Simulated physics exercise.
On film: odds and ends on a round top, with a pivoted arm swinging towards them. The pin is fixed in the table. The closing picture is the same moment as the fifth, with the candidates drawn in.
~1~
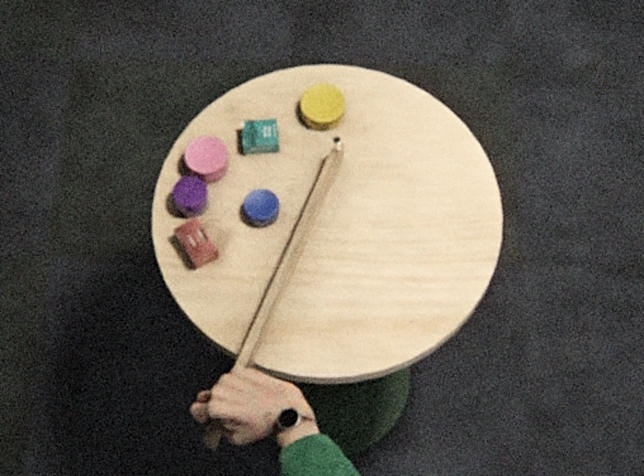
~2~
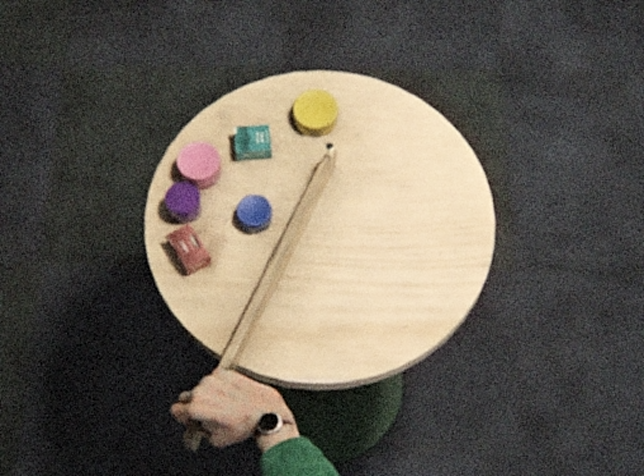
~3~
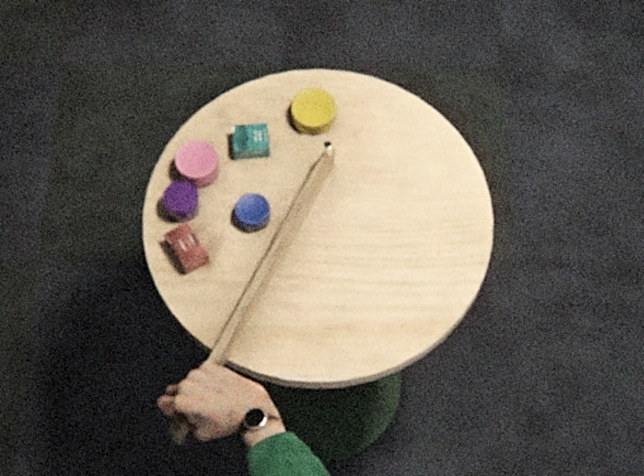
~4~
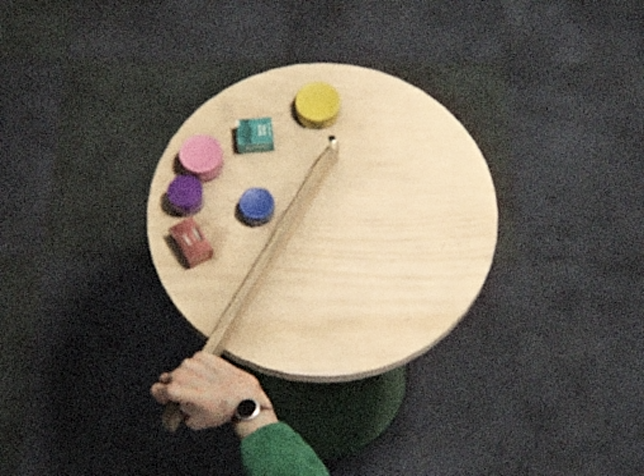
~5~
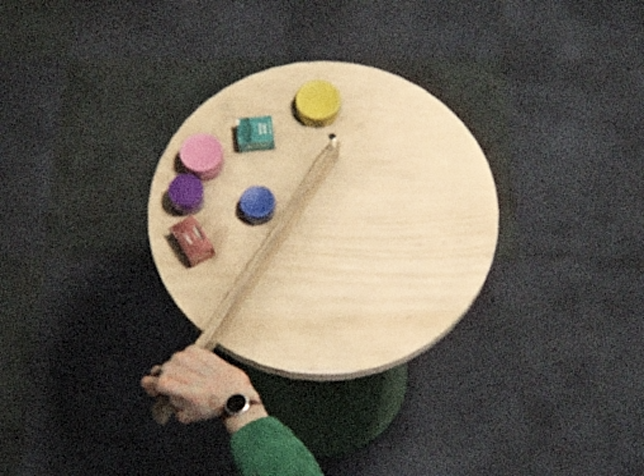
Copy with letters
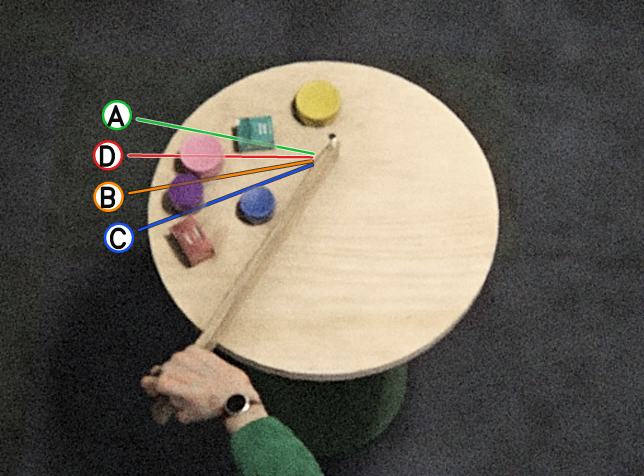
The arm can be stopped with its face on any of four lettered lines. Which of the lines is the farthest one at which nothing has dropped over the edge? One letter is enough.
Line C.
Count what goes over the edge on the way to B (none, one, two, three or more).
In all, one.
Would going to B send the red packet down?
Yes.
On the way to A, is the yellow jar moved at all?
No.
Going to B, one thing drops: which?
The red packet.
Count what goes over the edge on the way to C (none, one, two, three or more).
By then, none.
On the copy, A at (225, 136); B at (221, 177); C at (226, 197); D at (221, 156).
On C. First, arm (256, 214); blue jar (252, 201); purple pot (187, 195).
Then, arm (240, 195); red packet (169, 218); purple pot (188, 190).
Finally, arm (233, 183); red packet (157, 198); pink jar (200, 154); nothing has fallen.
By contrast, A drops the red packet, pink jar and purple pot; B drops the red packet; D drops the red packet and purple pot.
